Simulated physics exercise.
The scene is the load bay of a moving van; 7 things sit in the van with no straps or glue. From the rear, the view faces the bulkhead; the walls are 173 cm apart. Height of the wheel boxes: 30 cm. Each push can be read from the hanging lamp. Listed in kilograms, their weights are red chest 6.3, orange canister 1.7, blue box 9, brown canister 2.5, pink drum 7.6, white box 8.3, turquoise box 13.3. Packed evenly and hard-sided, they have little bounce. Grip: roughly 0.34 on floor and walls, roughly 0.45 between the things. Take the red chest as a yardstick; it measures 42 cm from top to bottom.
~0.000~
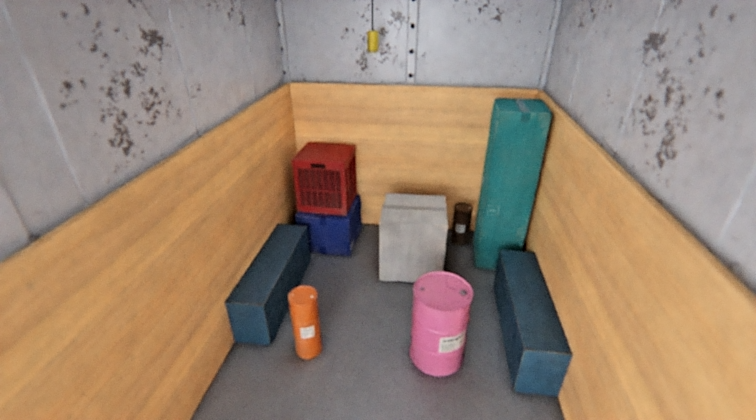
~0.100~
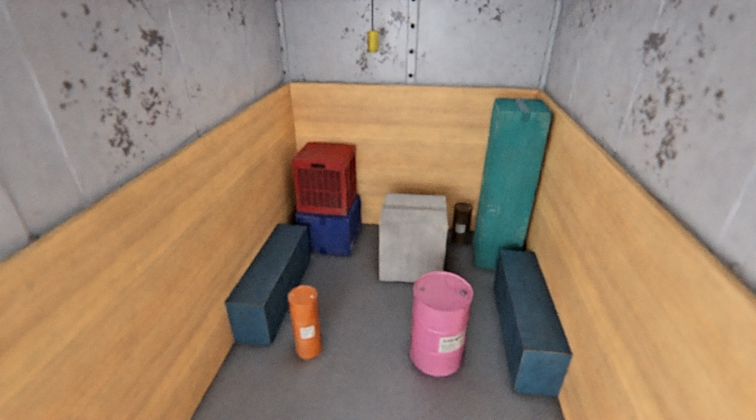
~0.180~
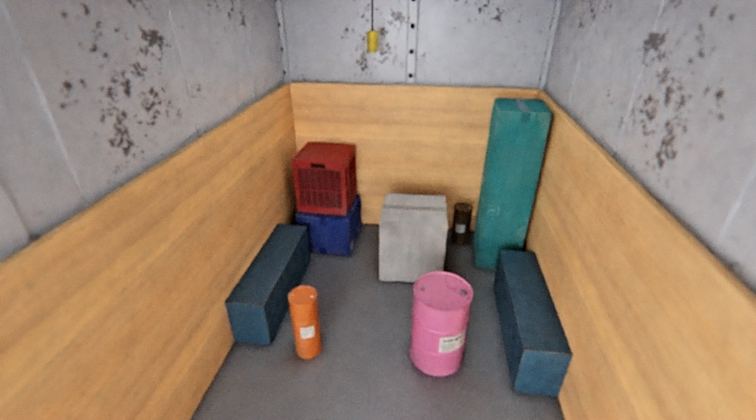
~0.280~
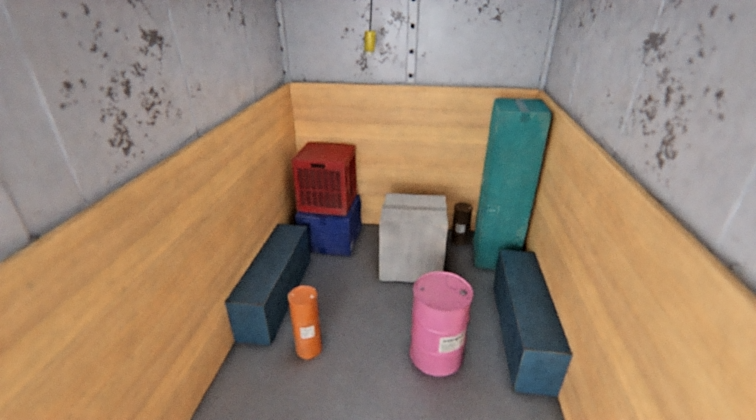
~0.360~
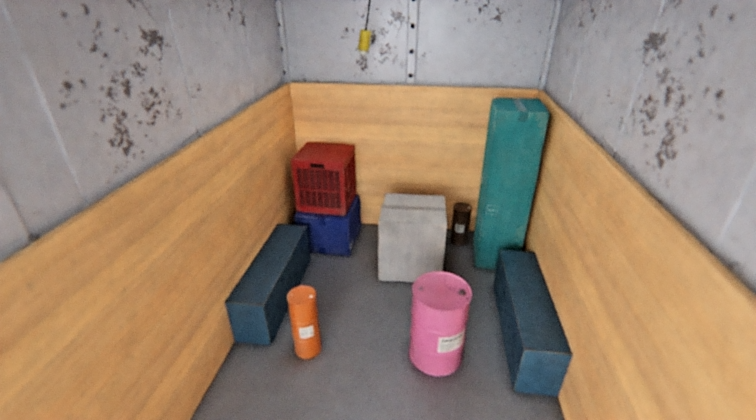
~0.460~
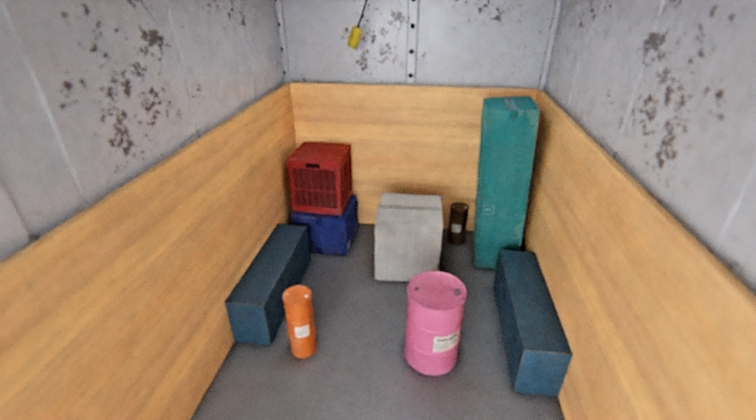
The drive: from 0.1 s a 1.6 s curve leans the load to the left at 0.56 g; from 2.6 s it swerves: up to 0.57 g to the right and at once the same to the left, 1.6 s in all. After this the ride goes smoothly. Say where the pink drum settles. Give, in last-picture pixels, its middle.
(319, 302).
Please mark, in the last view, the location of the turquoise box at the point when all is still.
In the last picture it sits around (420, 209).
By 0.66 s, force 0.56 g left; pink drum 14 cm from its spot near (412, 321); turquoise box tilted 17°; brown canister 14 cm from its spot.
By 0.96 s, force 0.56 g left; pink drum 48 cm from its spot near (349, 314); turquoise box tilted 52°; brown canister tilted 11°.
By 3.06 s, force 0.48 g right; pink drum 65 cm from its spot near (322, 303); brown canister on its side; turquoise box tilted 74°.
By 3.86 s, force 0.48 g left; pink drum 57 cm from its spot near (336, 304); brown canister on its side; turquoise box on its side.
When it is over (4.7 s), lying over in the van, brown canister and turquoise box; not toppled but over 15 cm from the start, pink drum and white box; the other 3 within 15 cm of the start. In the last view, pink drum near (319, 302).
